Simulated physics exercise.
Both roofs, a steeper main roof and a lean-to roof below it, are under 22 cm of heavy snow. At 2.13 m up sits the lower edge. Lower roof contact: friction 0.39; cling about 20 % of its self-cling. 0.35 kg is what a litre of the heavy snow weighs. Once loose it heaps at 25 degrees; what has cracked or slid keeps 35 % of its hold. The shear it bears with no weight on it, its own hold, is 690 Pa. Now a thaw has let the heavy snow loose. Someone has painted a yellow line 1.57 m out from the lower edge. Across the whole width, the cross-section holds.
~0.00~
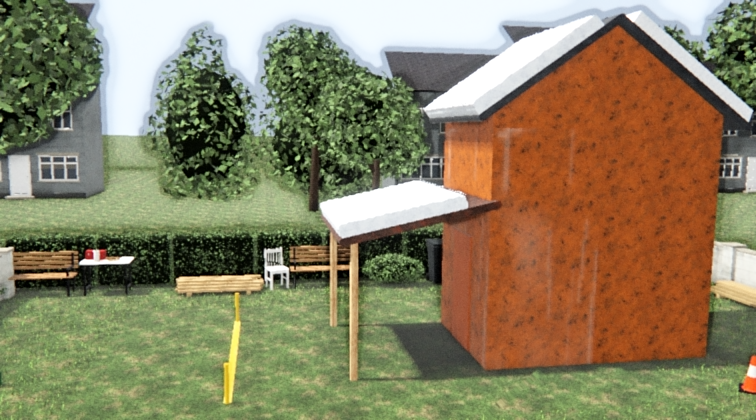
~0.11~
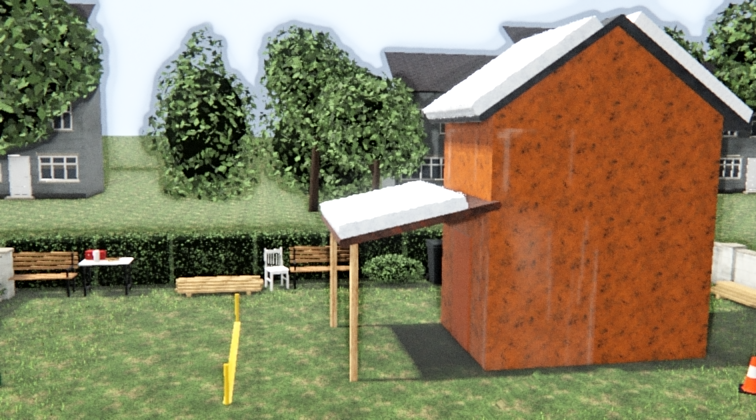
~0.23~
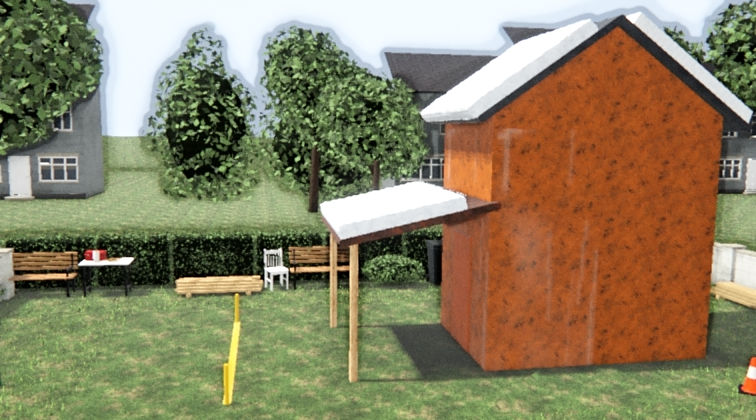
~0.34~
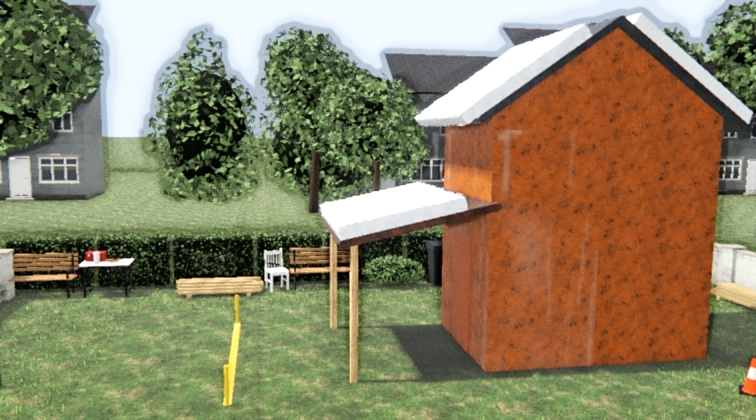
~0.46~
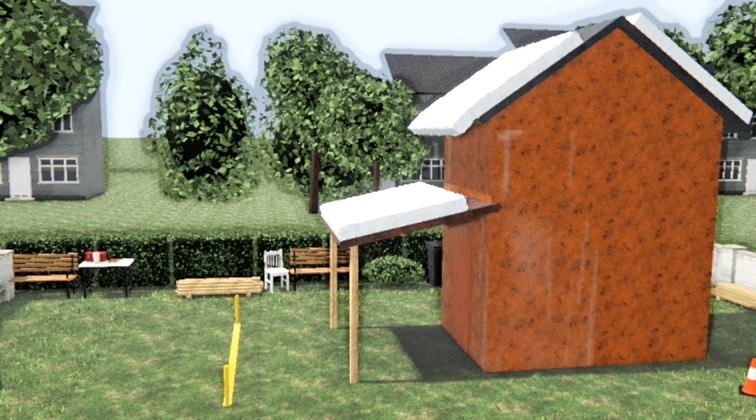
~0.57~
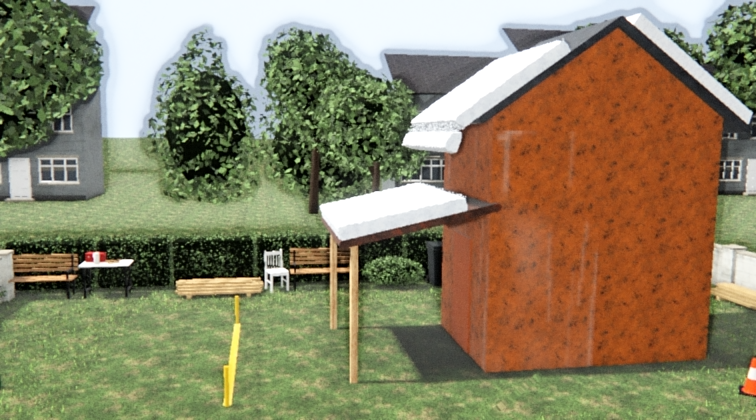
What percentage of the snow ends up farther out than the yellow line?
About 21 %.
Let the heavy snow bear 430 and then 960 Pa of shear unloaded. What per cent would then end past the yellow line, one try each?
30 in a hundred, followed by 12 in a hundred.
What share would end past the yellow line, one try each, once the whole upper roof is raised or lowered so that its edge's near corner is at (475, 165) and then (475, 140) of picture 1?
0 %, then 5 %.
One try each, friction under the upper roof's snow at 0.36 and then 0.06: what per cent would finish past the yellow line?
6 %, then 30 %.
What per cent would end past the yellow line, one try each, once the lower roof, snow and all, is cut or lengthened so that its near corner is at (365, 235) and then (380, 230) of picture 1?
Try 1: Near 25 %; try 2: Near 30 %.
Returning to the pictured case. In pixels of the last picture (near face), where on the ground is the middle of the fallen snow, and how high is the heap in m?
You'd find it near (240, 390), piled some 0.3 m high.
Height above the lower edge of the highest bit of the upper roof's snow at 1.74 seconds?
It sits some 0.7 m above the lower edge at that time.
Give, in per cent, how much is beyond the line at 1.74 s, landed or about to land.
About 0 %.
After 1.11 s, none is below the lower edge and 0 % is past the line.
After 1.74 s, 12 % is below the lower edge and 0 % is past the line.
After 2.37 s, 51 % is below the lower edge and 20 % is past the line.
After 3.00 s, 52 % is below the lower edge and 21 % is past the line.
After 3.70 s, 52 % is below the lower edge and 21 % is past the line.
